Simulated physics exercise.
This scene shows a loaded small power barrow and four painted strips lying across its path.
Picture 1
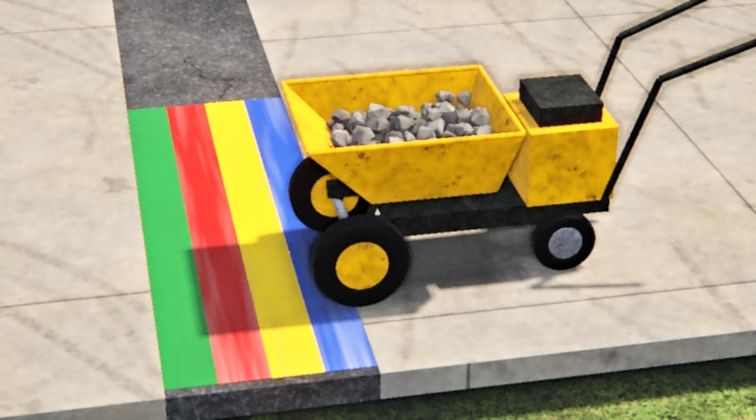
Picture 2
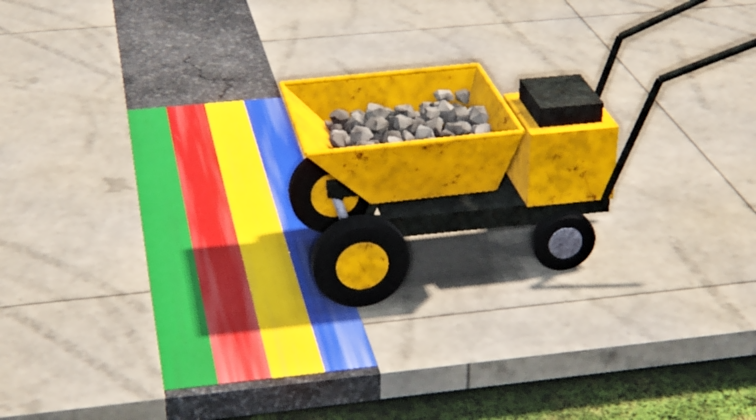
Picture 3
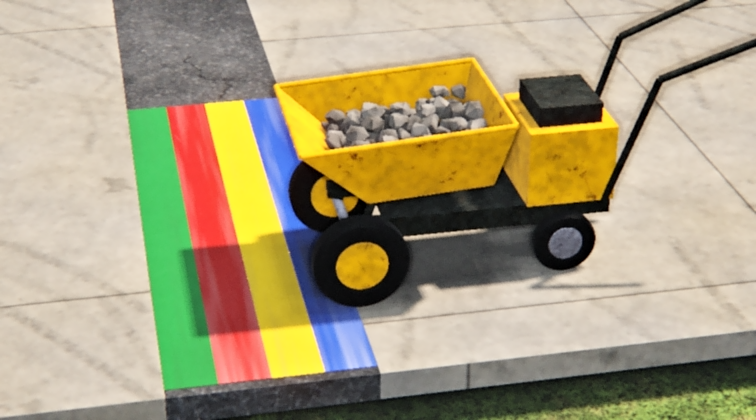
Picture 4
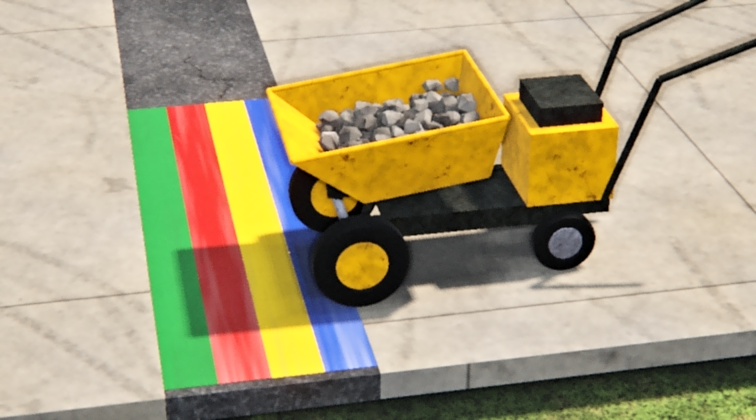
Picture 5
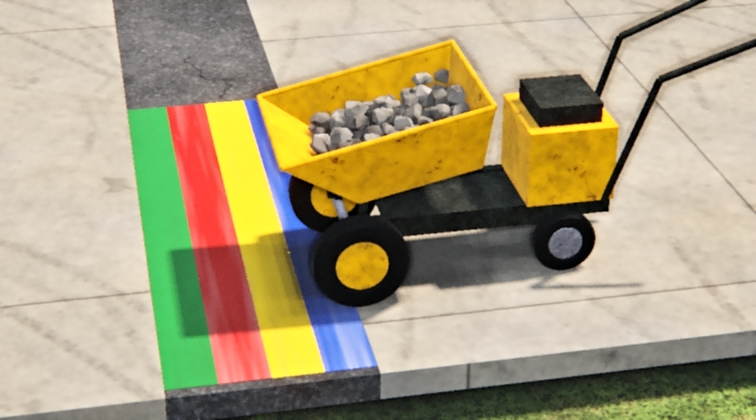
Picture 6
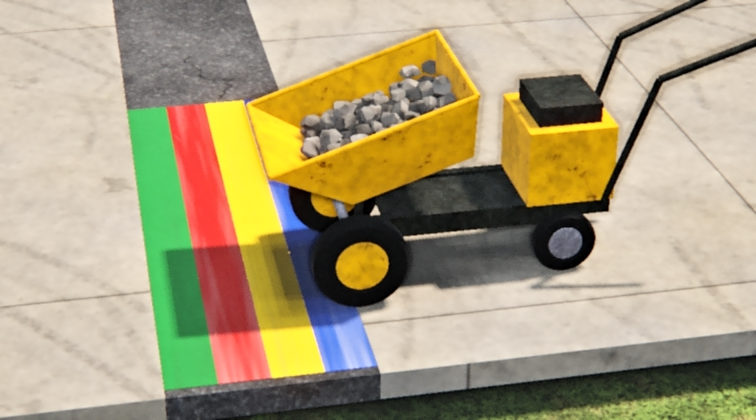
The yellow skip of a small power barrow, loaded with broken grey stones, sits level beside blue, yellow, red and green painted strips. It then tilts gradually toward the left, its rear end rising and its front lip lowering, while the wheels stay put and the stones remain inside.
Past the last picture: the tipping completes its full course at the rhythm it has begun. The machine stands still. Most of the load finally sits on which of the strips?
It sits mostly on the green strip.
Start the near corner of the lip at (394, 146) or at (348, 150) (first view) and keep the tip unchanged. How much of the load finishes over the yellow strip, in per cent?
30 % then 0 %.
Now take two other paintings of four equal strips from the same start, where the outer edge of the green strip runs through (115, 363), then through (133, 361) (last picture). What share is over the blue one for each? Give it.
The first one comes out at 0 percent, while the second comes out at 0 percent.
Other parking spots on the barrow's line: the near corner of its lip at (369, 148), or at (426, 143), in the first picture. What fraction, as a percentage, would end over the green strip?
20 and 10 percent, in that order.
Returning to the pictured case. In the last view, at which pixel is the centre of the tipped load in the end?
Somewhere close to (162, 275) in the last picture.
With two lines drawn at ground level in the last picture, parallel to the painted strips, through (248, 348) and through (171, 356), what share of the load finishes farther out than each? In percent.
Result, first then second: 70 %, 40 %.
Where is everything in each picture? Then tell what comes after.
In the first picture, lip of the skip (309, 154), level; top of the load (436, 129), broken stones; blue strip (340, 333); yellow strip (289, 339); red strip (237, 344); green strip (185, 350).
In the second picture, lip of the skip (307, 155), level; top of the load (434, 128).
In the third picture, lip of the skip (301, 157), tipped barely; top of the load (430, 125).
In the fourth picture, lip of the skip (293, 162), tipped a little; top of the load (451, 118).
In the fifth picture, lip of the skip (282, 169), tipped a little; top of the load (441, 111).
In the sixth picture, lip of the skip (271, 178), tipped clearly; top of the load (428, 104); blue strip (340, 333); yellow strip (289, 339); red strip (237, 344); green strip (185, 350).
Just after the last frame, skip tipped steeply; every one in the skip.
A moment on, skip tipped right over; roughly half in the skip; about a tenth over the red strip; roughly a third over the green strip; about a tenth off the paint.
Further on, skip tipped right over; roughly a quarter in the skip; about a tenth over the red strip; roughly a third over the green strip; roughly a quarter off the paint.
When it is over, skip tipped right over; roughly a quarter in the skip; not one over the blue strip; not one over the yellow strip; about a tenth over the red strip; roughly a third over the green strip; roughly a third off the paint.
